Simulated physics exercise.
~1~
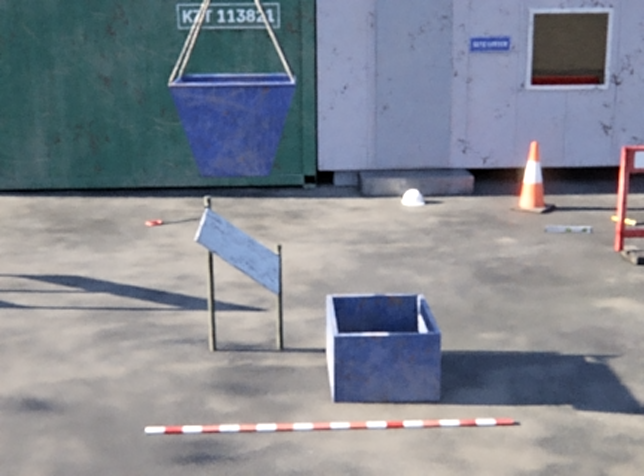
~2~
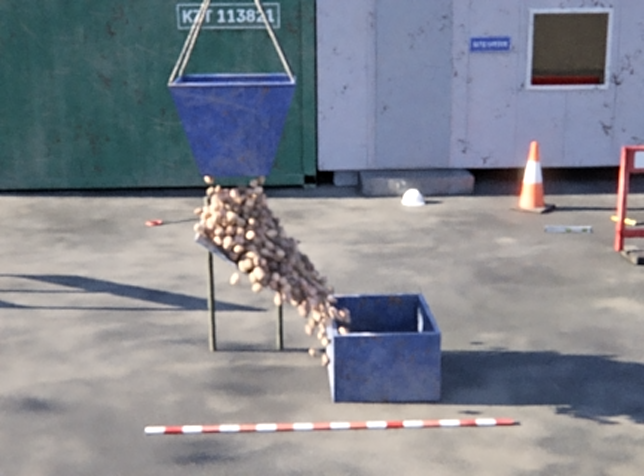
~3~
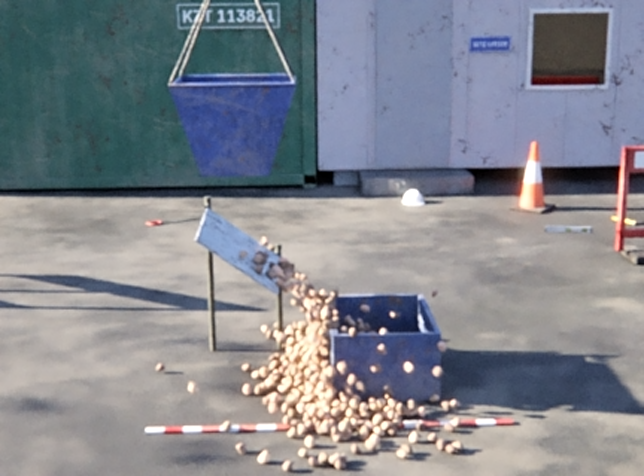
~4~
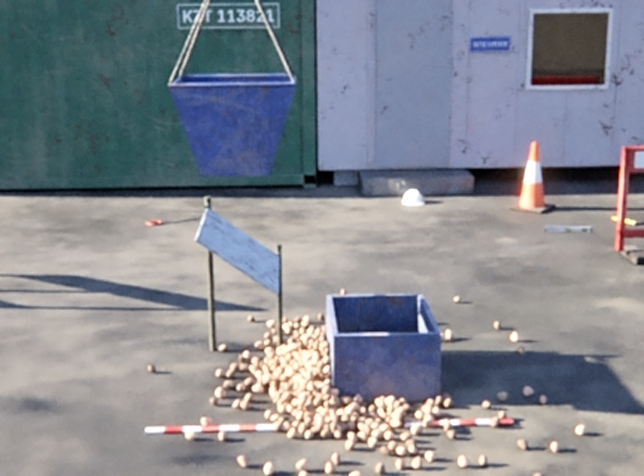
A heap of rounded stones dropped from a hanging blue hopper onto a sloping steel plate and slid down to the right toward an open blue bin, but most spilled across the ground, ending piled left of it with others scattered around.
